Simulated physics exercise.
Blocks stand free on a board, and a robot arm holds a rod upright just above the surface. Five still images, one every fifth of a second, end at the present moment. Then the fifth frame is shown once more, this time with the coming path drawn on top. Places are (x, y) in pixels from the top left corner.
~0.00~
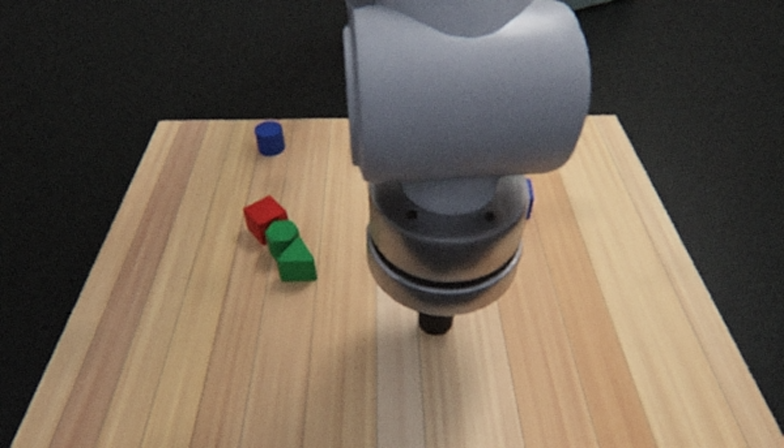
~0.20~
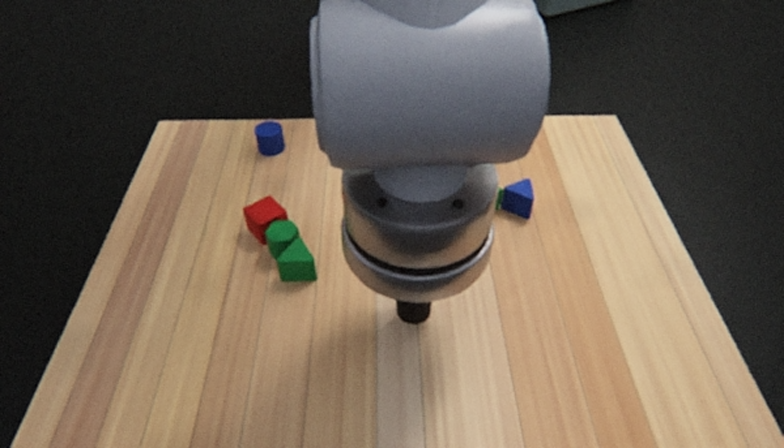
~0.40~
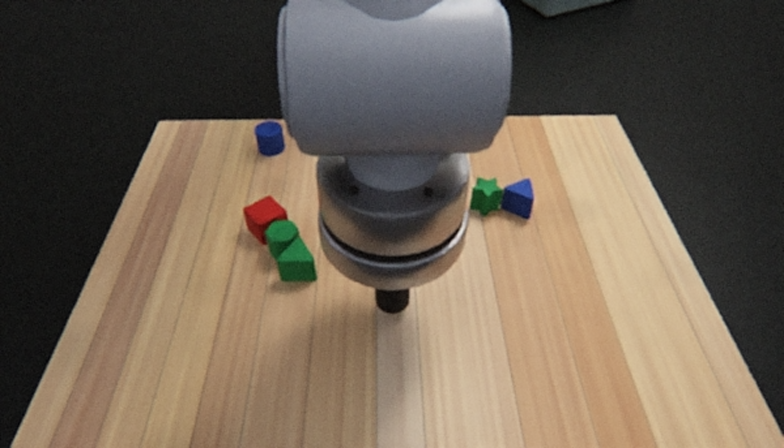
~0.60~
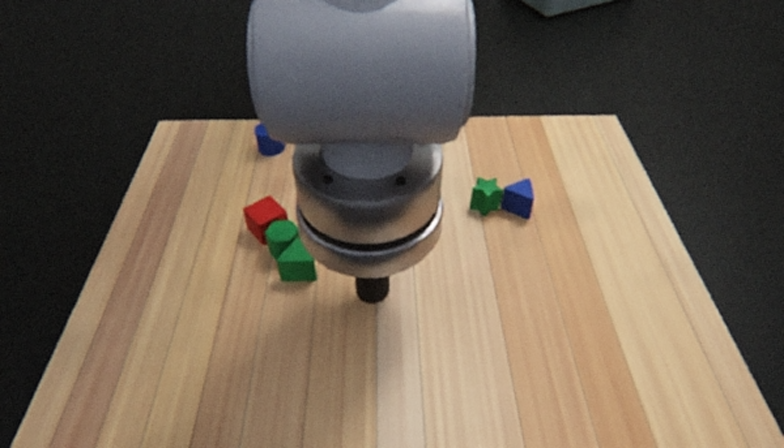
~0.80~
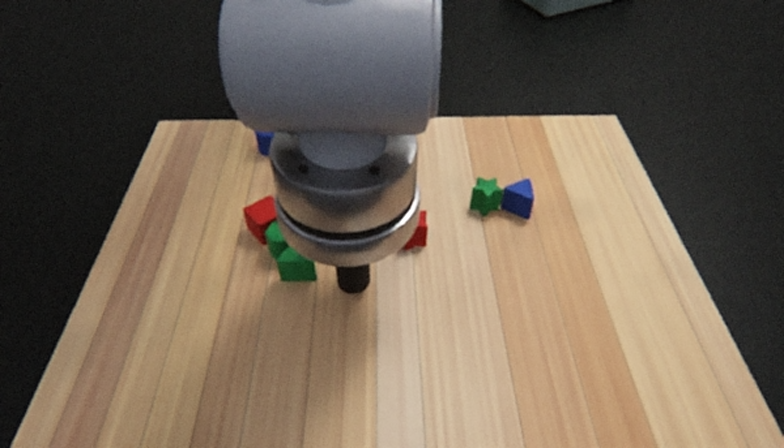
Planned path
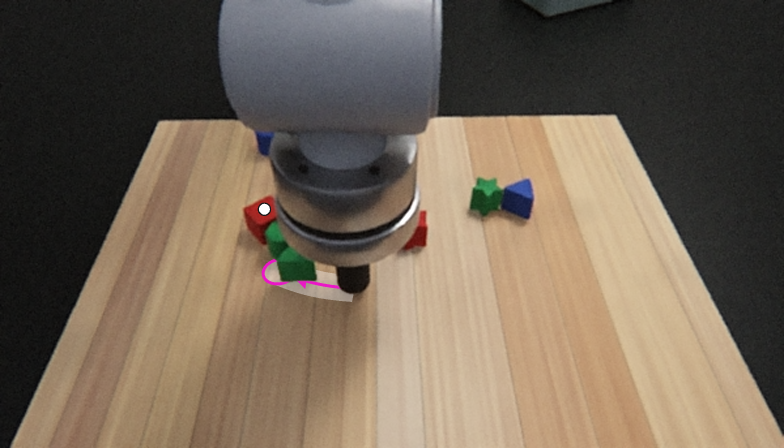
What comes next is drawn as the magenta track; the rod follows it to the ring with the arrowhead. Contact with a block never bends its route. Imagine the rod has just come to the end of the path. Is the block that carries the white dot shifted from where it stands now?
It seems so.
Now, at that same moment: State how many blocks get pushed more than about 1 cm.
A group of three or more is moved.
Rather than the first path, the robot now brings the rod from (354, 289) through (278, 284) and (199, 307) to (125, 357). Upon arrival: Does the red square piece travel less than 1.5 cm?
Yes, I think so.
Drawn move, from (354, 289) through (315, 283) to (279, 271); the dot is on the red square piece.
The first path, step by step. Halfway along, rod (314, 276); red square piece (262, 206); green six-sided block (276, 225); green triangular piece (283, 247).
At the end, rod (278, 264); red square piece (257, 197); green six-sided block (268, 216), turned 25° clockwise; green triangular piece (259, 235), turned 65° clockwise; red star still.
